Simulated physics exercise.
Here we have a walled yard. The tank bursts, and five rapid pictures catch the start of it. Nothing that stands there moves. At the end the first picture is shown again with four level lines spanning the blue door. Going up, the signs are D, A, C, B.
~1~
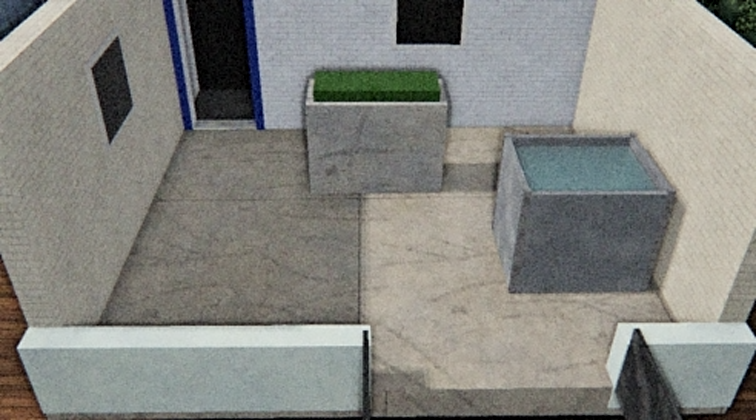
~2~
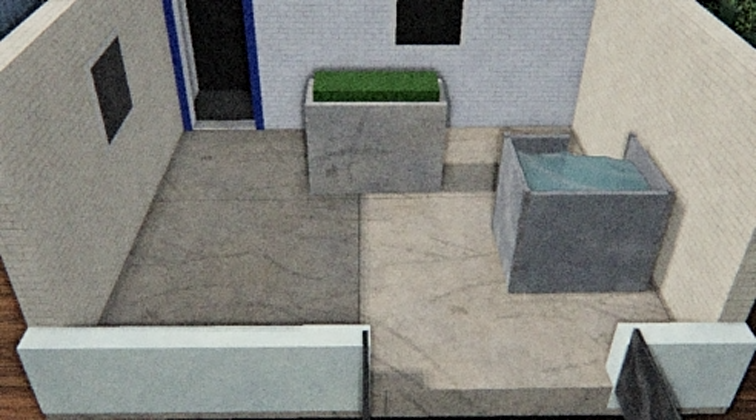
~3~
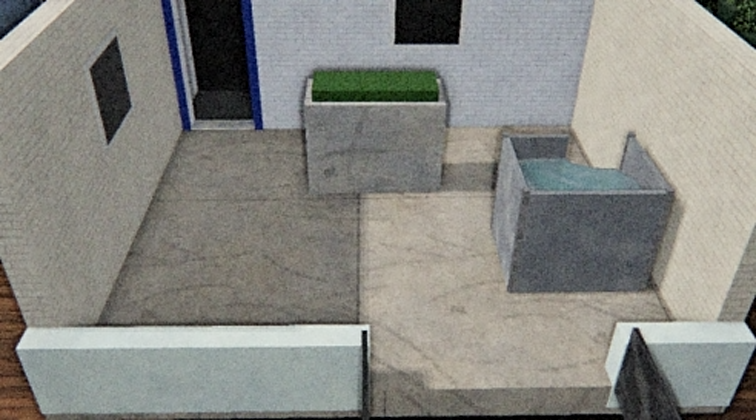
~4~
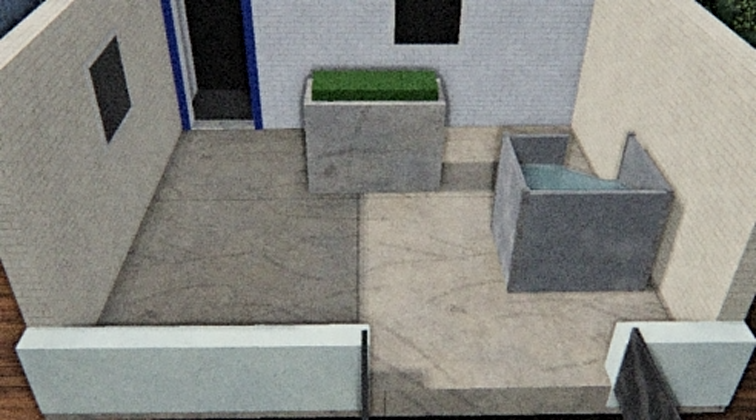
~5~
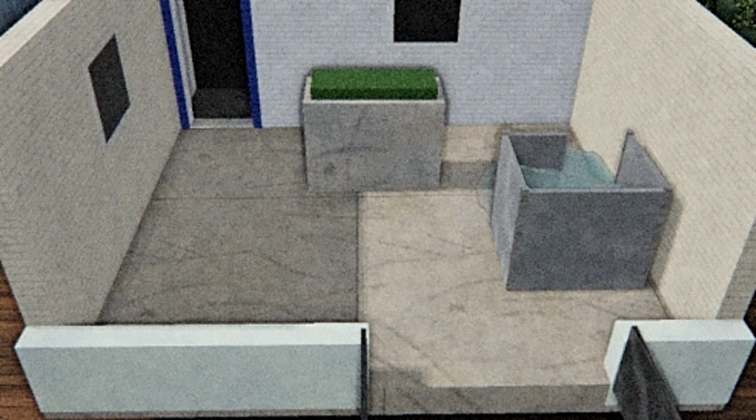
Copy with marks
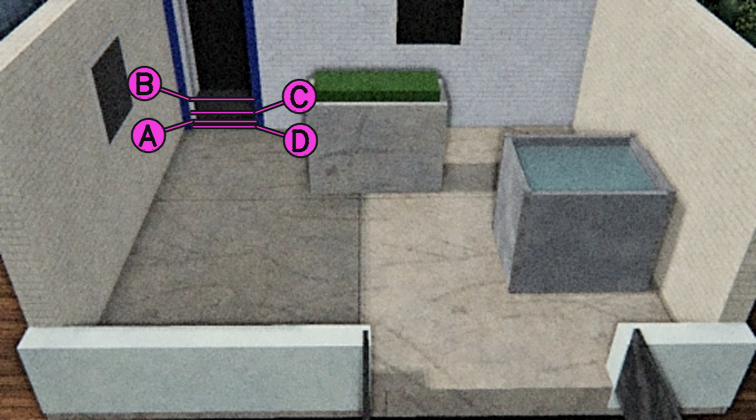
Water in a gray tank sloshes and sinks as its back opens, then shows outside its left side.
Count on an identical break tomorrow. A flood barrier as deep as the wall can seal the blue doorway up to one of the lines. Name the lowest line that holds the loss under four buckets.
Go for C.
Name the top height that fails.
That is height A.
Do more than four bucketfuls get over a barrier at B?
No, not at all.
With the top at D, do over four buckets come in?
Yes, it does.
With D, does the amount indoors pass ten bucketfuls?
Yes, clearly.
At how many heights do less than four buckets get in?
Two.
On the marked copy, A at (224, 121); B at (221, 99); C at (223, 112); D at (225, 126); from the bottom up D, A, C, B.
With A, about 10 bucketfuls get in.
With B, nothing gets over.
With C, a bucket or two gets in.
With D, some 25 bucketfuls get in.
